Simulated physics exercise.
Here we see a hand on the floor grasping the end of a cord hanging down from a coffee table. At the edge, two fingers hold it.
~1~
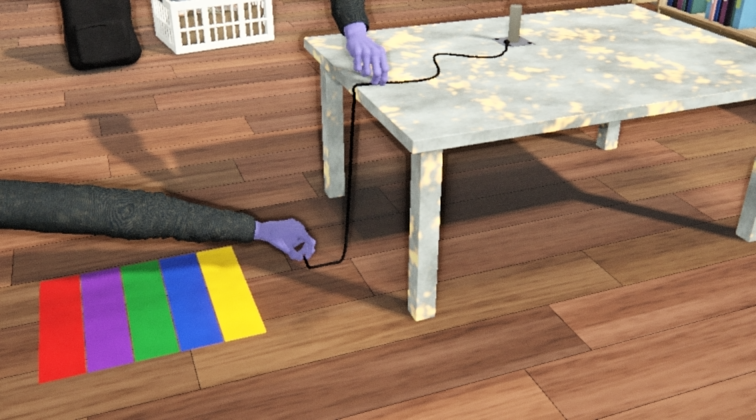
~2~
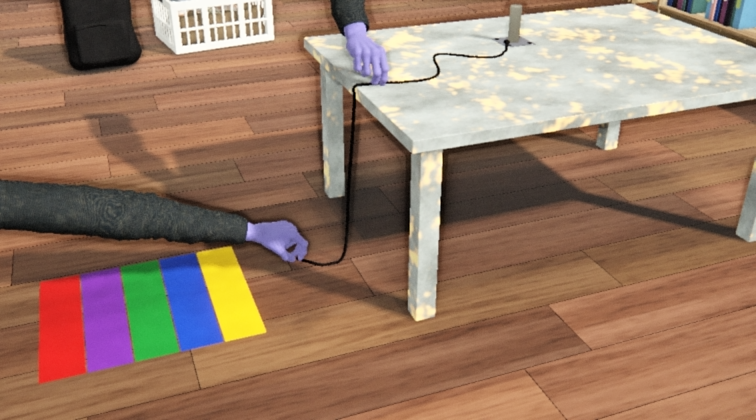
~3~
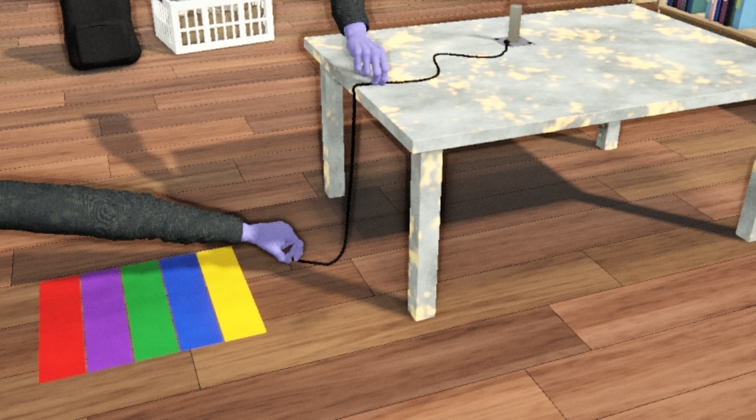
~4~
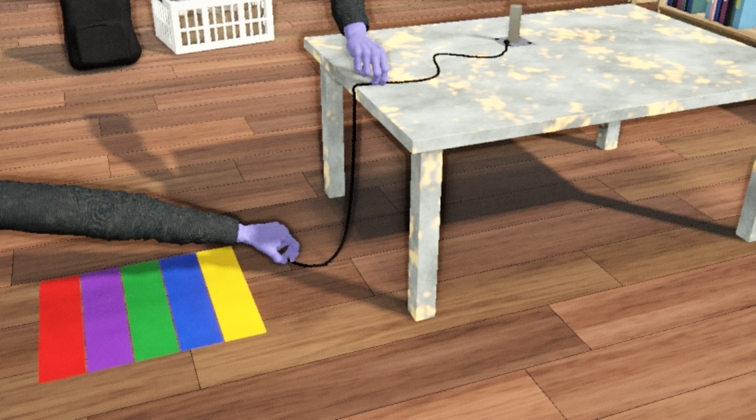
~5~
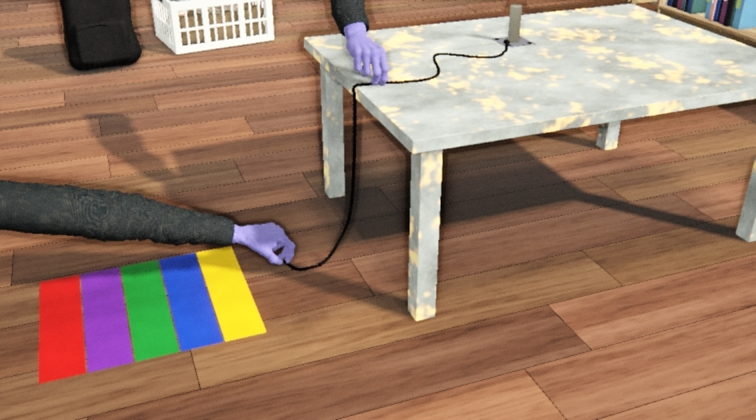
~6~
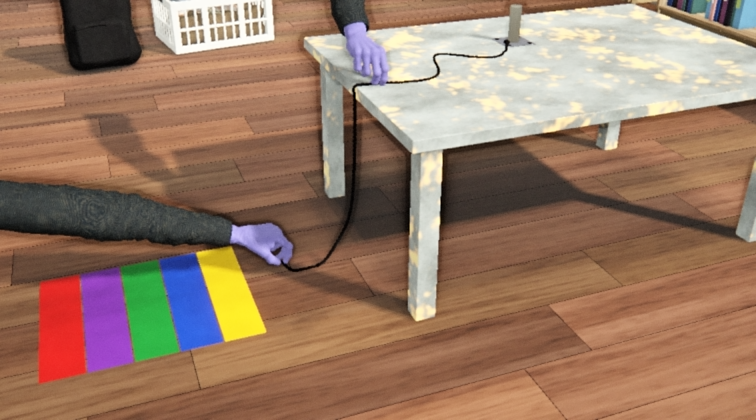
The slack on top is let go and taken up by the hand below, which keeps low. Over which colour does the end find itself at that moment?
I would say over purple.
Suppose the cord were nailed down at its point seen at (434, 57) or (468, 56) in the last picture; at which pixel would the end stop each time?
Around (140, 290), then around (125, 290).
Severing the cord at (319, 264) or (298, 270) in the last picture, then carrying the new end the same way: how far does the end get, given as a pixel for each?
The pixels are close to (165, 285) for the first and (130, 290) for the second.
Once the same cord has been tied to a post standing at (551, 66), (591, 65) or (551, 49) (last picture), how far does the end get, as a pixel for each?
Respectively (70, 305), (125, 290) and (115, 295).
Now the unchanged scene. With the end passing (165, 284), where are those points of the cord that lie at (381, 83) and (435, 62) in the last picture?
Approx. (343, 122); approx. (411, 71).
Early on, end near (165, 284); over blue.
Midway, end near (122, 293); over purple.
At the end of the slack, end near (95, 298); over purple. It halts on the purple strip.
